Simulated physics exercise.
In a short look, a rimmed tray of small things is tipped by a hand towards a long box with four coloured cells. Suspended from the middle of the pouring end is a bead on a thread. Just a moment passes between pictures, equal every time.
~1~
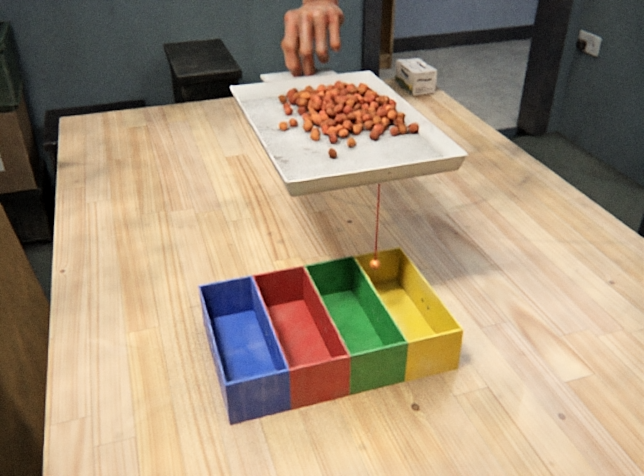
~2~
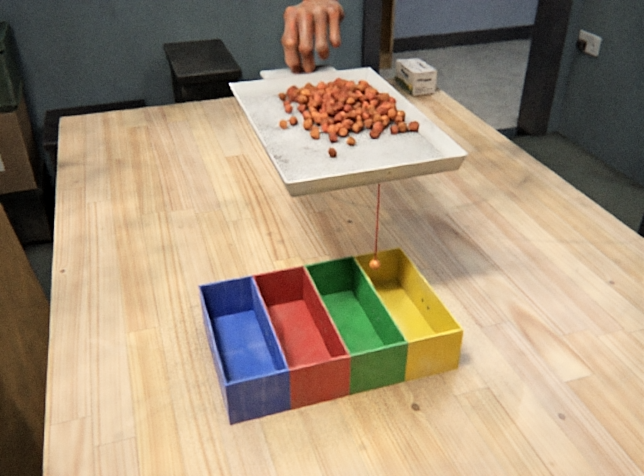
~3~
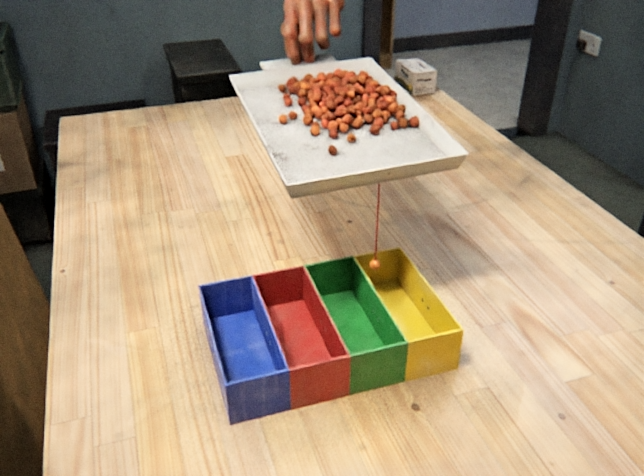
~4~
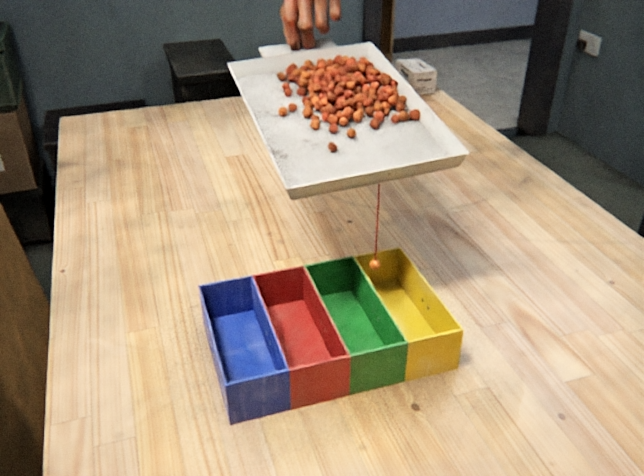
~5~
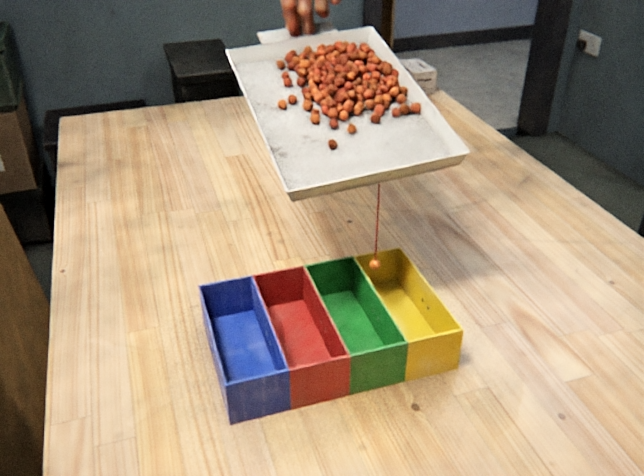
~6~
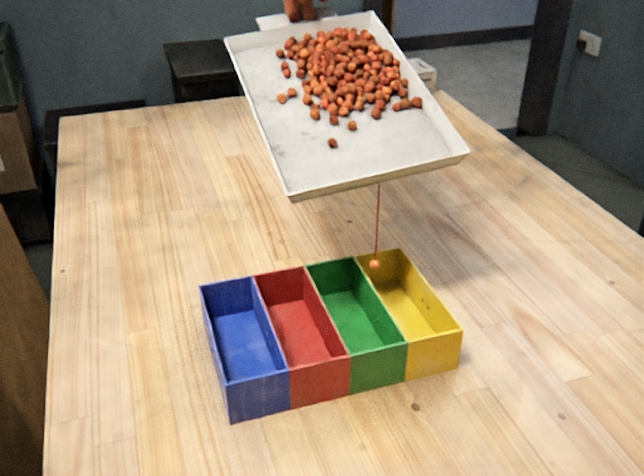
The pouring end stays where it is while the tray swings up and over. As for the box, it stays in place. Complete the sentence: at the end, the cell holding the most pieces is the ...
... Red cell.
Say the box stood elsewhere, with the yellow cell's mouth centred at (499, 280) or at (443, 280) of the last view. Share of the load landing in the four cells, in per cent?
50 %, 100 %.
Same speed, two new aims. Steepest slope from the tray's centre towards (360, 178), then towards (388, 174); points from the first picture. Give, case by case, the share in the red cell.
Case one near 30 %; case two near 0 %.
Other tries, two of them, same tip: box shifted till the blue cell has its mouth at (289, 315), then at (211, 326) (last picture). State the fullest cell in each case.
First: The blue one. Second: The green cell.
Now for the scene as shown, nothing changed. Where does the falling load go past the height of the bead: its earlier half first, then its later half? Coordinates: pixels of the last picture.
The leading part at (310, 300), the rest of it at (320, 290).
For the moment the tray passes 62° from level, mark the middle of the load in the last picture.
Its middle sits at about pixel (334, 184).
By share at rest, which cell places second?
Next after the leader comes the green one.
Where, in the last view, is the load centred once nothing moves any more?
Once nothing moves, the middle sits near (320, 354).
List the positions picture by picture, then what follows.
Corners of the pouring end at (291, 178) and (460, 152), level; middle of the load at (346, 110), clay pellets; bead on its thread at (375, 265); blue cell at (259, 393); red cell at (320, 379); green cell at (378, 365); yellow cell at (434, 351), in the first picture.
Corners of the pouring end at (291, 179) and (460, 152), level; middle of the load at (346, 108), in the second picture.
Corners of the pouring end at (291, 181) and (460, 151), tipped barely, lowest at the left corner; middle of the load at (346, 101), in the third picture.
Corners of the pouring end at (291, 184) and (461, 150), tipped a little, lowest at the left corner; middle of the load at (346, 91), in the fourth picture.
Corners of the pouring end at (291, 186) and (461, 150), tipped a little, lowest at the left corner; middle of the load at (347, 81), in the fifth picture.
Corners of the pouring end at (291, 189) and (462, 149), tipped clearly, lowest at the left corner; middle of the load at (347, 71); blue cell at (259, 393); red cell at (320, 379); green cell at (378, 365); yellow cell at (434, 351), in the sixth picture.
Soon, tray tipped steeply; about two thirds on the tray; a small part in the red cell; a small part in the green cell; a stray few in the yellow cell; a stray few in the blue cell; a small part falling or outside the box.
A while on, tray tipped past a quarter turn; a small part on the tray; about a third in the red cell; about a quarter in the green cell; a small part in the blue cell; a small part in the yellow cell; a small part falling or outside the box.
Towards the end, tray tipped past a quarter turn; about half in the red cell; about a third in the green cell; a small part in the yellow cell; a small part in the blue cell; a stray few falling or outside the box.
Finally, tray tipped past a quarter turn; about half in the red cell; about a third in the green cell; a small part in the yellow cell; a small part in the blue cell; a stray few outside the box.
